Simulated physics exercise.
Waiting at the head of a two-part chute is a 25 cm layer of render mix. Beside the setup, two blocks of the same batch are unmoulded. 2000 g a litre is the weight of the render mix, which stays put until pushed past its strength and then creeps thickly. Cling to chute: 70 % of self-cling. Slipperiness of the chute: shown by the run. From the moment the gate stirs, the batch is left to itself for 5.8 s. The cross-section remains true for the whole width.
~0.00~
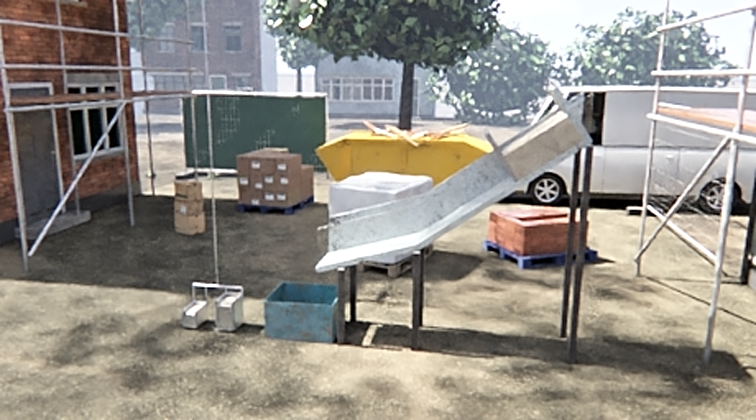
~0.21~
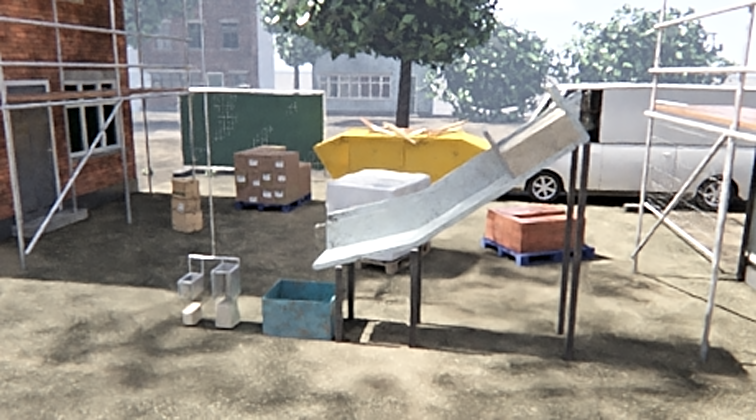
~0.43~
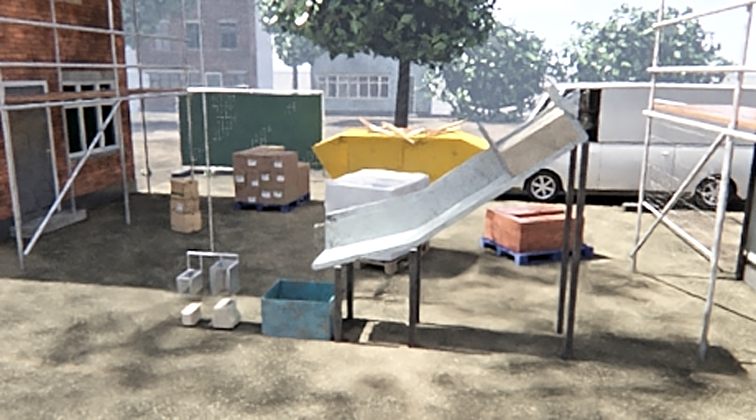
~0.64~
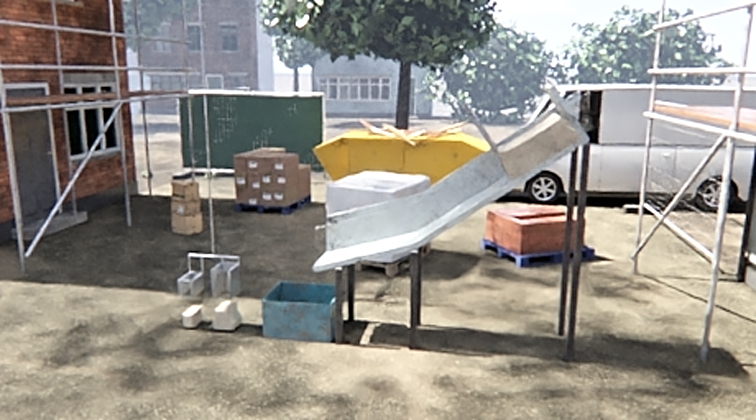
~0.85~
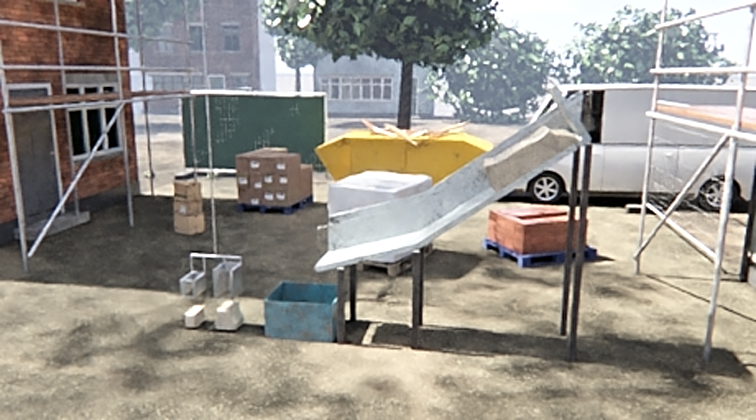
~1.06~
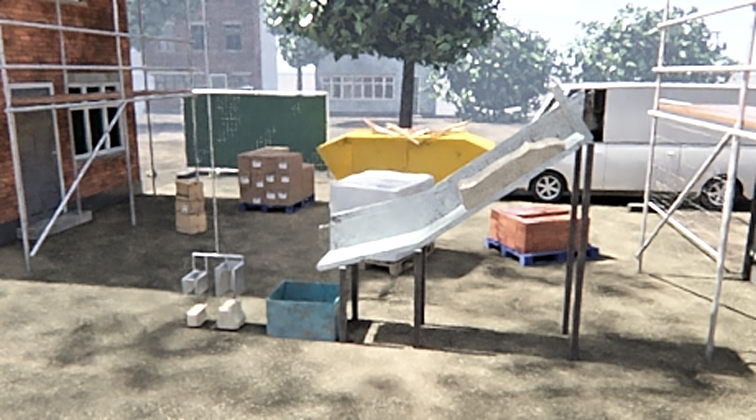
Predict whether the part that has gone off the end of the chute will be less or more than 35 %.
It will be less.
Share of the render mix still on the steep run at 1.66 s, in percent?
Share at that time: Around 55 %.
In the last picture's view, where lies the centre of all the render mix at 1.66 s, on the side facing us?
Around (425, 225).
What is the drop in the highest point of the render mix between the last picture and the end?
The gap comes to roughly 78 centimetres.
After 1.66 s, 57 % is on the steep run, 43 % on the flatter one and 0 % past the end.
After 2.36 s, 11 % is on the steep run, 89 % on the flatter one and 0 % past the end.
After 3.06 s, 7 % is on the steep run, 84 % on the flatter one and 9 % past the end.
After 3.76 s, 7 % is on the steep run, 84 % on the flatter one and 9 % past the end.
After 6.18 s, at the end, 7 % is on the steep run, 84 % on the flatter one and 9 % past the end.
